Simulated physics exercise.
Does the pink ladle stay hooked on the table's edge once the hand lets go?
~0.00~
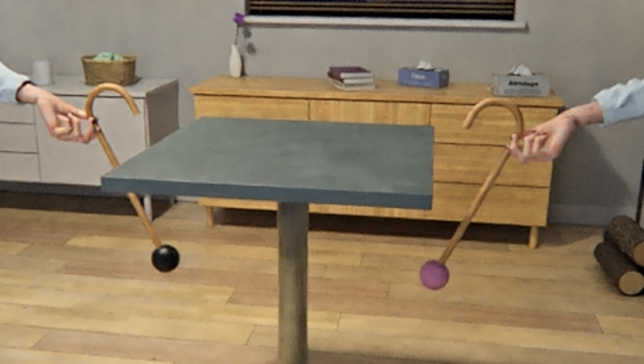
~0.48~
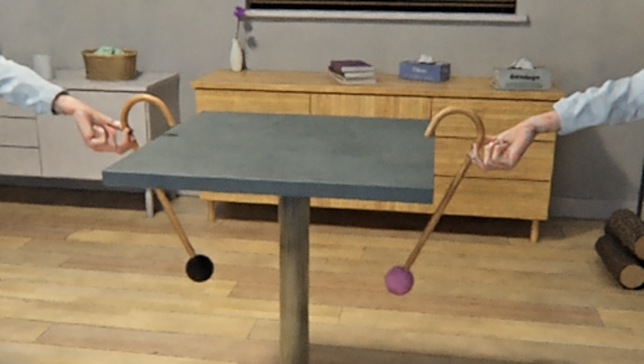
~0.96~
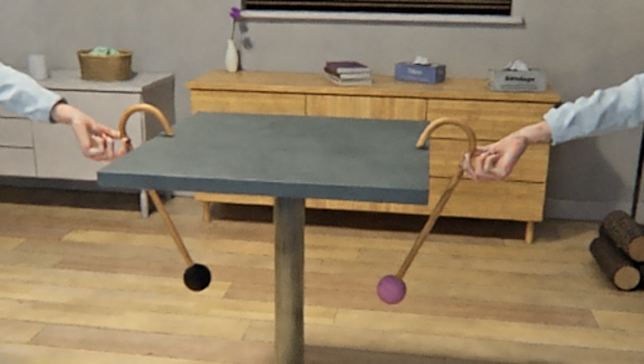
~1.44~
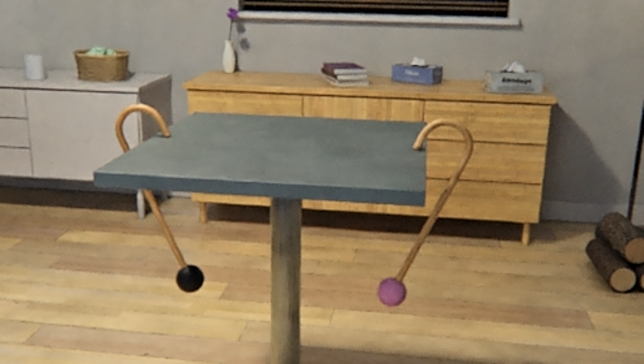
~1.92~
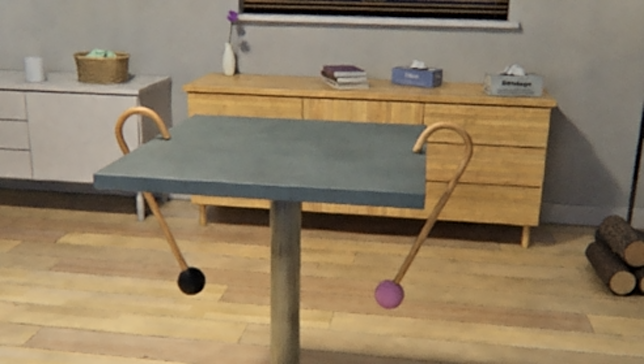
Yes, the pink ladle stays hanging from the right end of the table, and the black one hangs from the left.
